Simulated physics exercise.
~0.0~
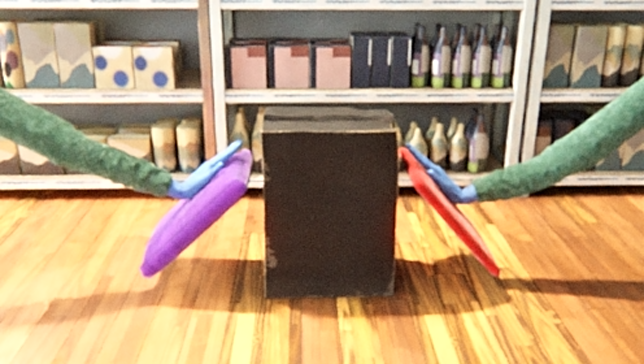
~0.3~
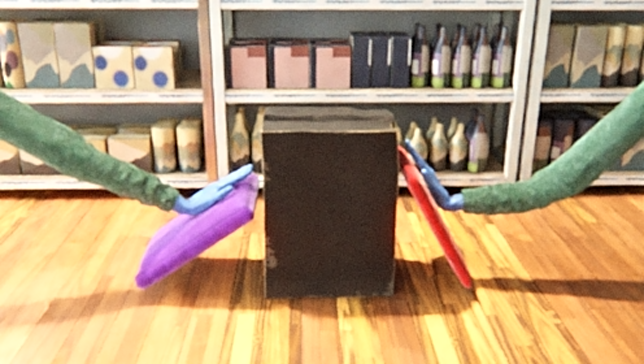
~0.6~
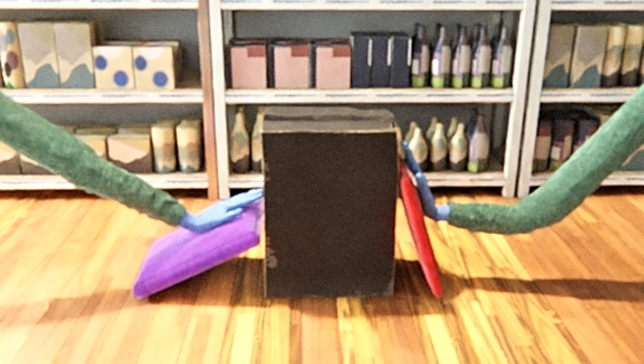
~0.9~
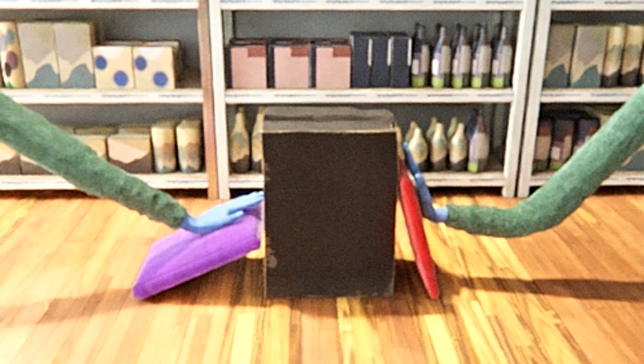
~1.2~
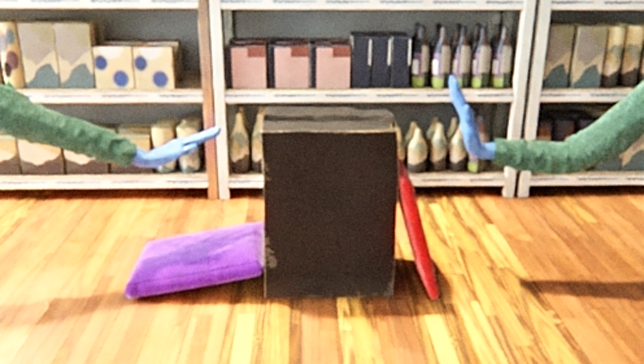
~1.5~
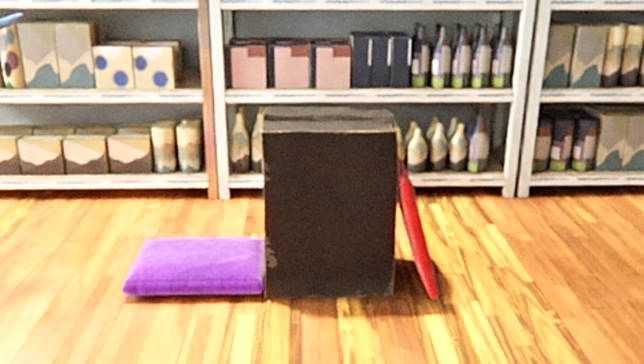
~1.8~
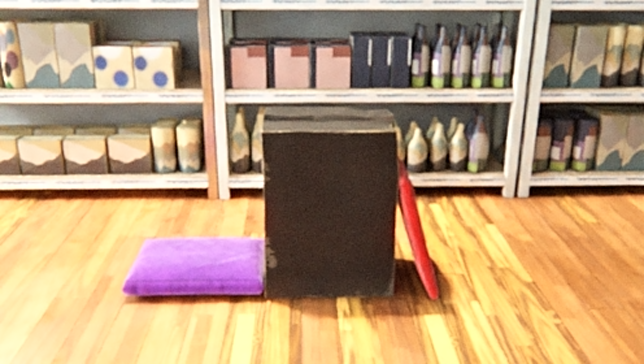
The clip shows two hands in green sleeves lowering a purple pillow and a red seat pad against opposite sides of a black box, then letting go and withdrawing. The pillow on the left settles flat on the wooden floor, while the pad stays leaning on the right.
